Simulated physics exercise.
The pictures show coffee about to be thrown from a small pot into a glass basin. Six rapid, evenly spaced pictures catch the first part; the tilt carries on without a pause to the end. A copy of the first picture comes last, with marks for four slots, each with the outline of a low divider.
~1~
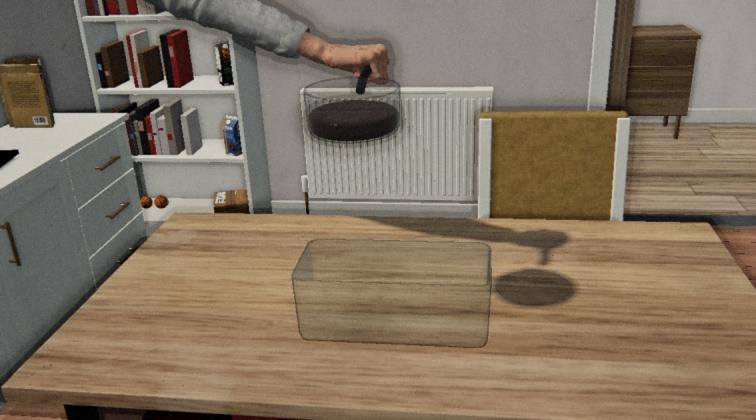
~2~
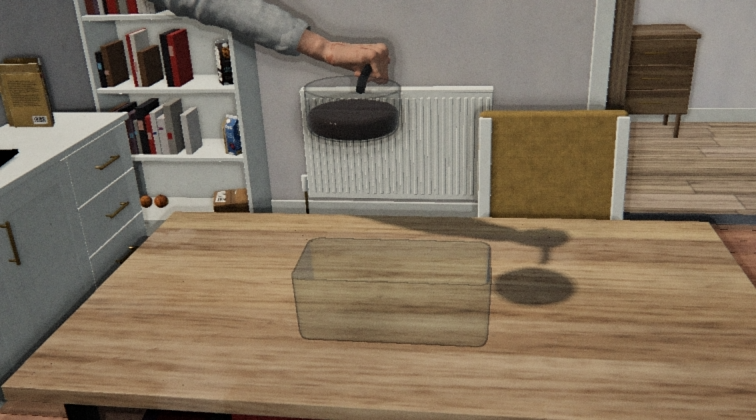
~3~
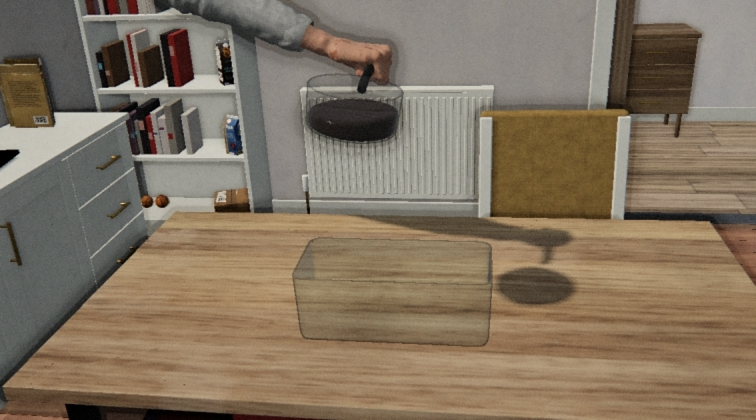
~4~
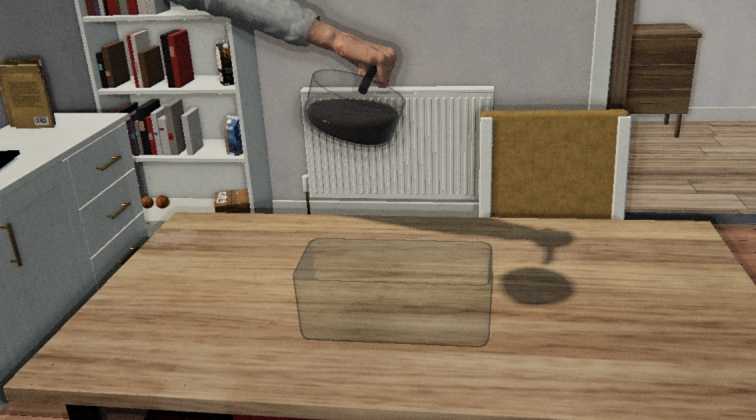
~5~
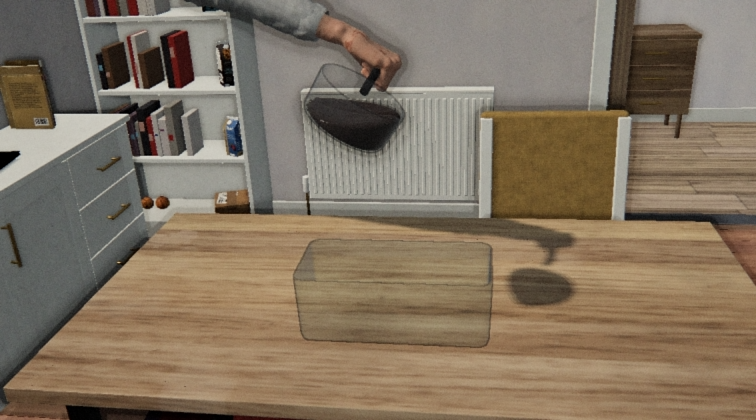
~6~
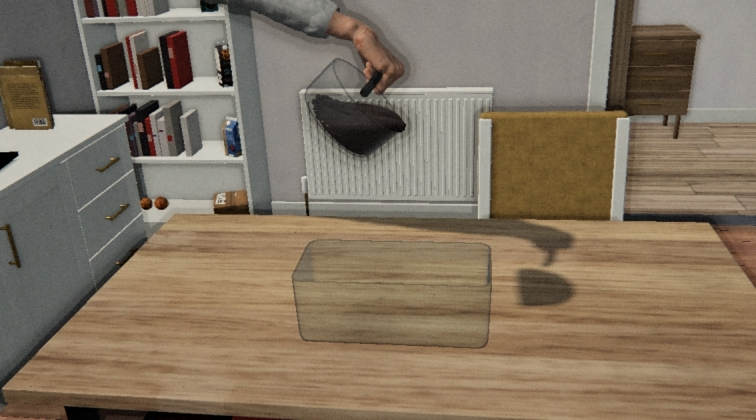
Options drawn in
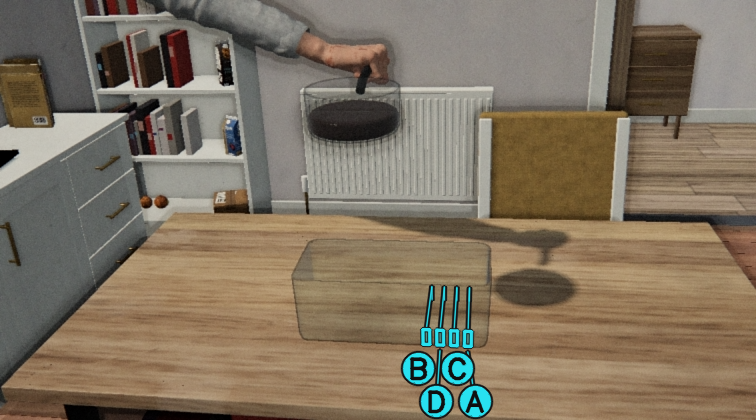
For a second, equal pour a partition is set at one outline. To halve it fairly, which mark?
Take B.
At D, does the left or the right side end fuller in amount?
The left one.
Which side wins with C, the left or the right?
The left side.
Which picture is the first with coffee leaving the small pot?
In picture 6.
In cyan, A at (467, 351); B at (426, 349); C at (453, 350); D at (440, 350).
With A, about 77 % ends left of the wall and 14 % right of it; 9 % is lost outside.
With B, about 47 % ends left of the wall and 47 % right of it; 5 % is lost outside.
With C, about 80 % ends left of the wall and 14 % right of it; 7 % is lost outside.
With D, about 67 % ends left of the wall and 27 % right of it; 6 % is lost outside.
